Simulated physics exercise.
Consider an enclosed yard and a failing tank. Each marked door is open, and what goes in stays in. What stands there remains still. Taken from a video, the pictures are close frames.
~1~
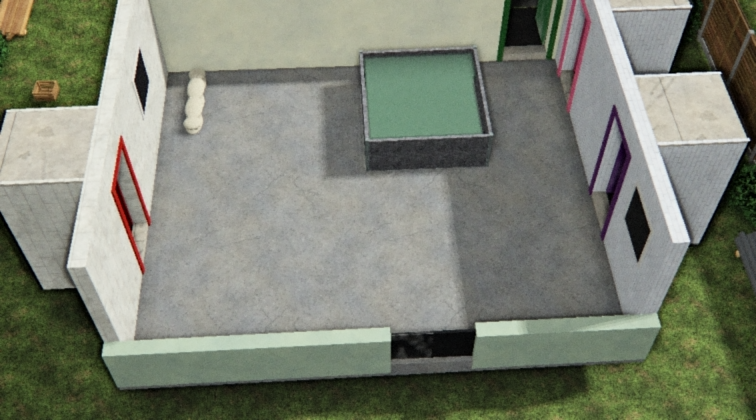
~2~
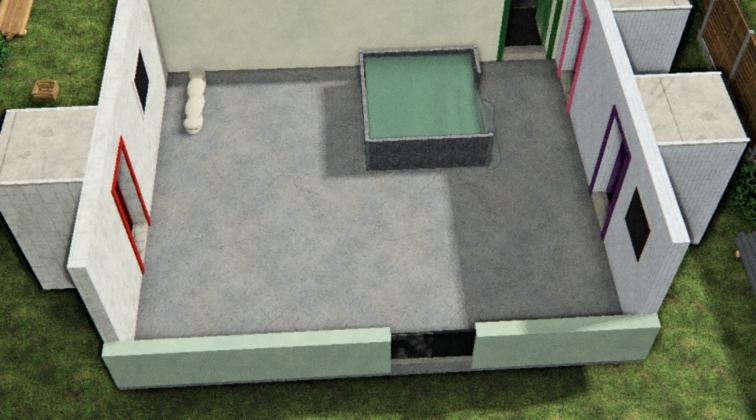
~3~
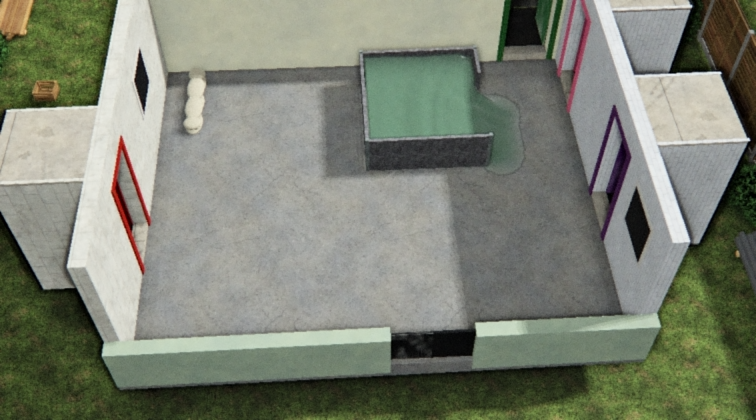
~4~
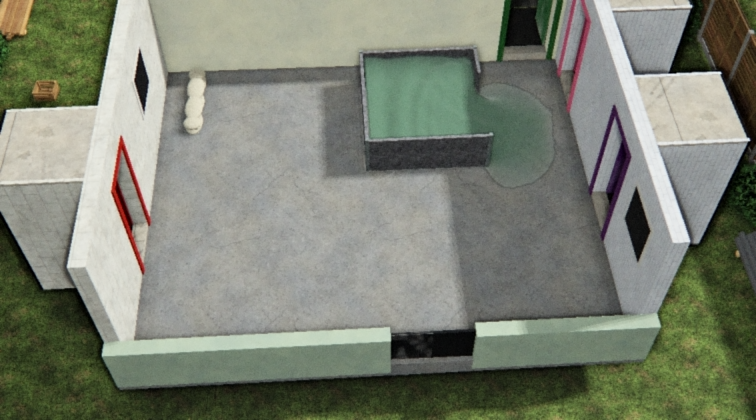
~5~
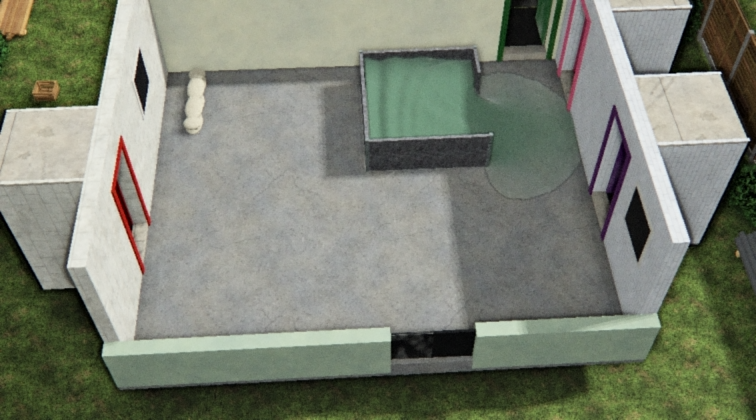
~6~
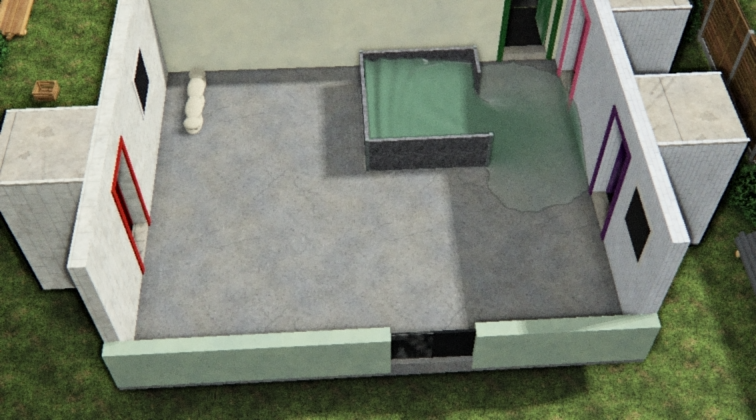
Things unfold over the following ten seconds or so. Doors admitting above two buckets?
Green door above, pink door above, red door not above, purple door above.
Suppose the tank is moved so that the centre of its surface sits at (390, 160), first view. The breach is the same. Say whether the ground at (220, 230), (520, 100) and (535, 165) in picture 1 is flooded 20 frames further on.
In order: Untouched, submerged, submerged.
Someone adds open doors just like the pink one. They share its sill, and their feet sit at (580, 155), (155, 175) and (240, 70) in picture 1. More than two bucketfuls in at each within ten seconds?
In order, the new doors go: Overshoots, undershoots, undershoots.
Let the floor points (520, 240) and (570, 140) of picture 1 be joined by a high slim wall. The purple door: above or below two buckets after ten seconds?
Well, purple does not reach it.
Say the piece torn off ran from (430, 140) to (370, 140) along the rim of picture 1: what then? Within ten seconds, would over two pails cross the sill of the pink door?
Well, the pink door comes up short here.
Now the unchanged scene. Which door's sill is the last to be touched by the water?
My answer: The red one.
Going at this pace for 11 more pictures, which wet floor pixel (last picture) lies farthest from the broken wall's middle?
Somewhere around (621, 340).
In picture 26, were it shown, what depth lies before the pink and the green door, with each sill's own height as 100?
The first is near 110 per cent, the second near 160 per cent.
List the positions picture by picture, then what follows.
The tank at (423, 95) is whole and still, in the first picture.
The front is at (495, 165), out from the gap at (480, 124), in the second picture.
Water pours out at (480, 125) and has run to (512, 169), in the third picture.
Water pours out at (480, 126) and has run to (546, 111), in the fourth picture.
Water pours out at (480, 126) and has run to (566, 104), in the fifth picture.
Water pours out at (480, 125) and has run to (587, 184), in the sixth picture.
A moment on, water covers 15 % of the floor; the green door wet at the sill, nothing in, the pink door over two buckets in, the red door not reached, the purple door wet at the sill, nothing in.
Next, water covers 20 % of the floor; the green door over two buckets in, the pink door far over two buckets in, the red door not reached, the purple door over two buckets in.
Then, water covers 35 % of the floor; the green door far over two buckets in, the pink door far over two buckets in, the red door not reached, the purple door over two buckets in.
Later, water covers 70 % of the floor; the green door far over two buckets in, the pink door far over two buckets in, the red door not reached, the purple door over two buckets in.
In the end, water covers 95 % of the floor; the green door far over two buckets in, the pink door far over two buckets in, the red door wet at the sill, nothing in, the purple door over two buckets in.
